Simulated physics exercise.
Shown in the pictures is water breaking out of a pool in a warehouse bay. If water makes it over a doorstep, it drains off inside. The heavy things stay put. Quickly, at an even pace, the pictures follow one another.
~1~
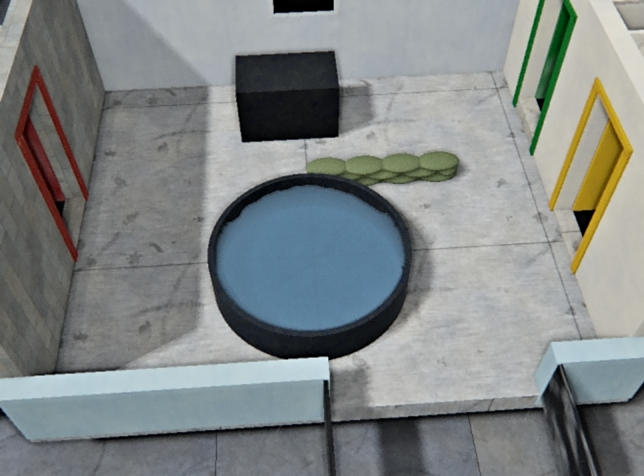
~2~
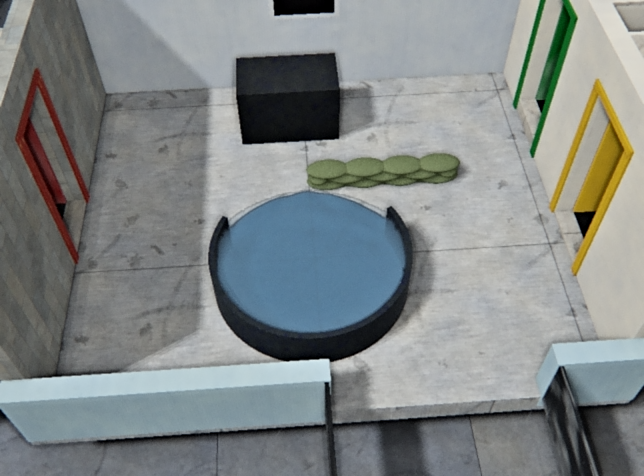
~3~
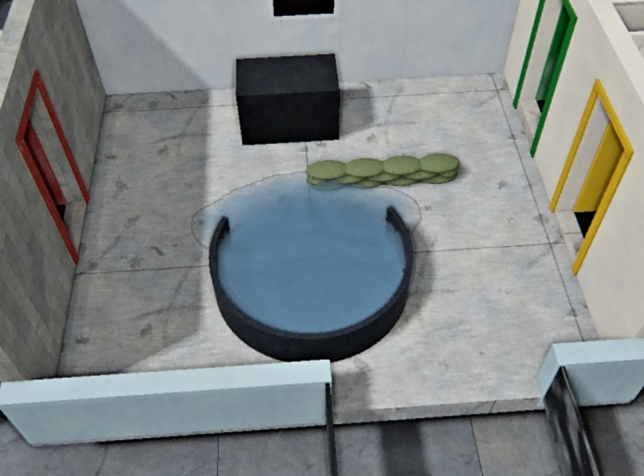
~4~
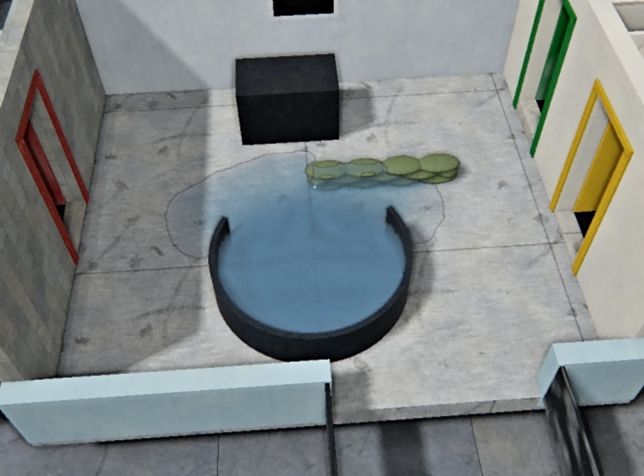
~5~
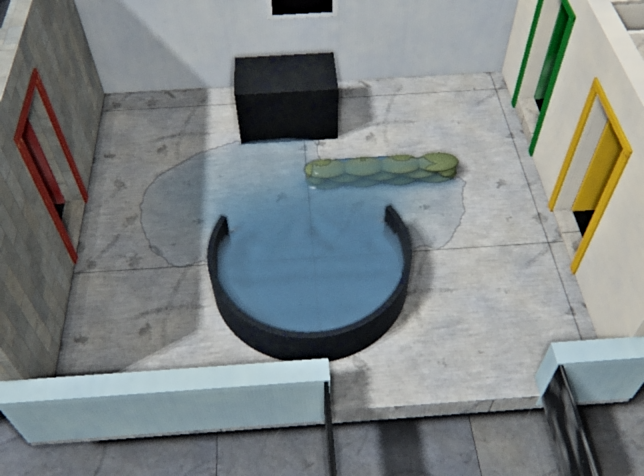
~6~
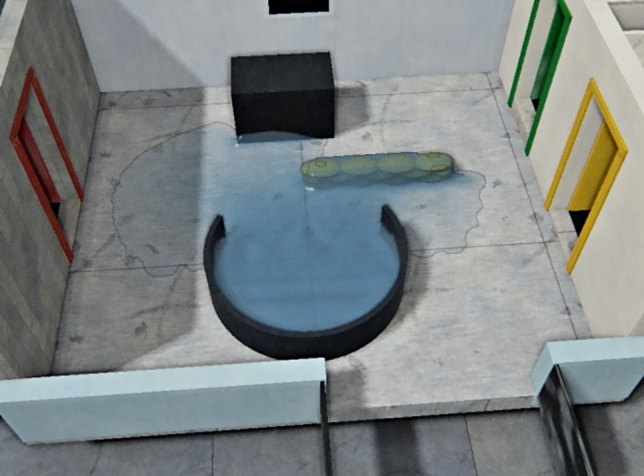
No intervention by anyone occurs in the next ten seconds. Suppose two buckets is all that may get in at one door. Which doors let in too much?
In turn: The yellow door lets in too much; the green door is fine; the red door is fine.
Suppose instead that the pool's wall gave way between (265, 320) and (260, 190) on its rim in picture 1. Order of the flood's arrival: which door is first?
I'd say the red one.
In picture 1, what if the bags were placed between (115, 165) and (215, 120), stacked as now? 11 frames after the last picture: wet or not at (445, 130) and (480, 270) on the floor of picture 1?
Submerged, spared.
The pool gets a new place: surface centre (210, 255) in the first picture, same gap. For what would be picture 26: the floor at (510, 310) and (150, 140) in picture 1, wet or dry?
Spared, soaked.
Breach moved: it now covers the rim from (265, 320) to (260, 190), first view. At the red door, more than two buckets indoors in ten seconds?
Then red door ends up above.
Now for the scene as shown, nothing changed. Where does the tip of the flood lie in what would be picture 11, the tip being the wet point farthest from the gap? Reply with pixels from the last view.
Somewhere about (100, 101).
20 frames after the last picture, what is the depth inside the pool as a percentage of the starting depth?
Some 24 per cent.
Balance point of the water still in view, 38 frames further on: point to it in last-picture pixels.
The balance point is around (300, 194).
A moment on, water covers 35 % of the floor; the yellow door wet at the sill, nothing in, the green door not reached, the red door wet at the sill, nothing in.
Next, water covers 45 % of the floor; the yellow door over two buckets in, the green door wet at the sill, nothing in, the red door wet at the sill, nothing in.
Then, water covers 60 % of the floor; the yellow door far over two buckets in, the green door wet at the sill, nothing in, the red door wet at the sill, nothing in.
Later, water covers 95 % of the floor; the yellow door far over two buckets in, the green door wet at the sill, nothing in, the red door under two buckets in.
In the end, water covers 95 % of the floor; the yellow door far over two buckets in, the green door wet at the sill, nothing in, the red door under two buckets in.
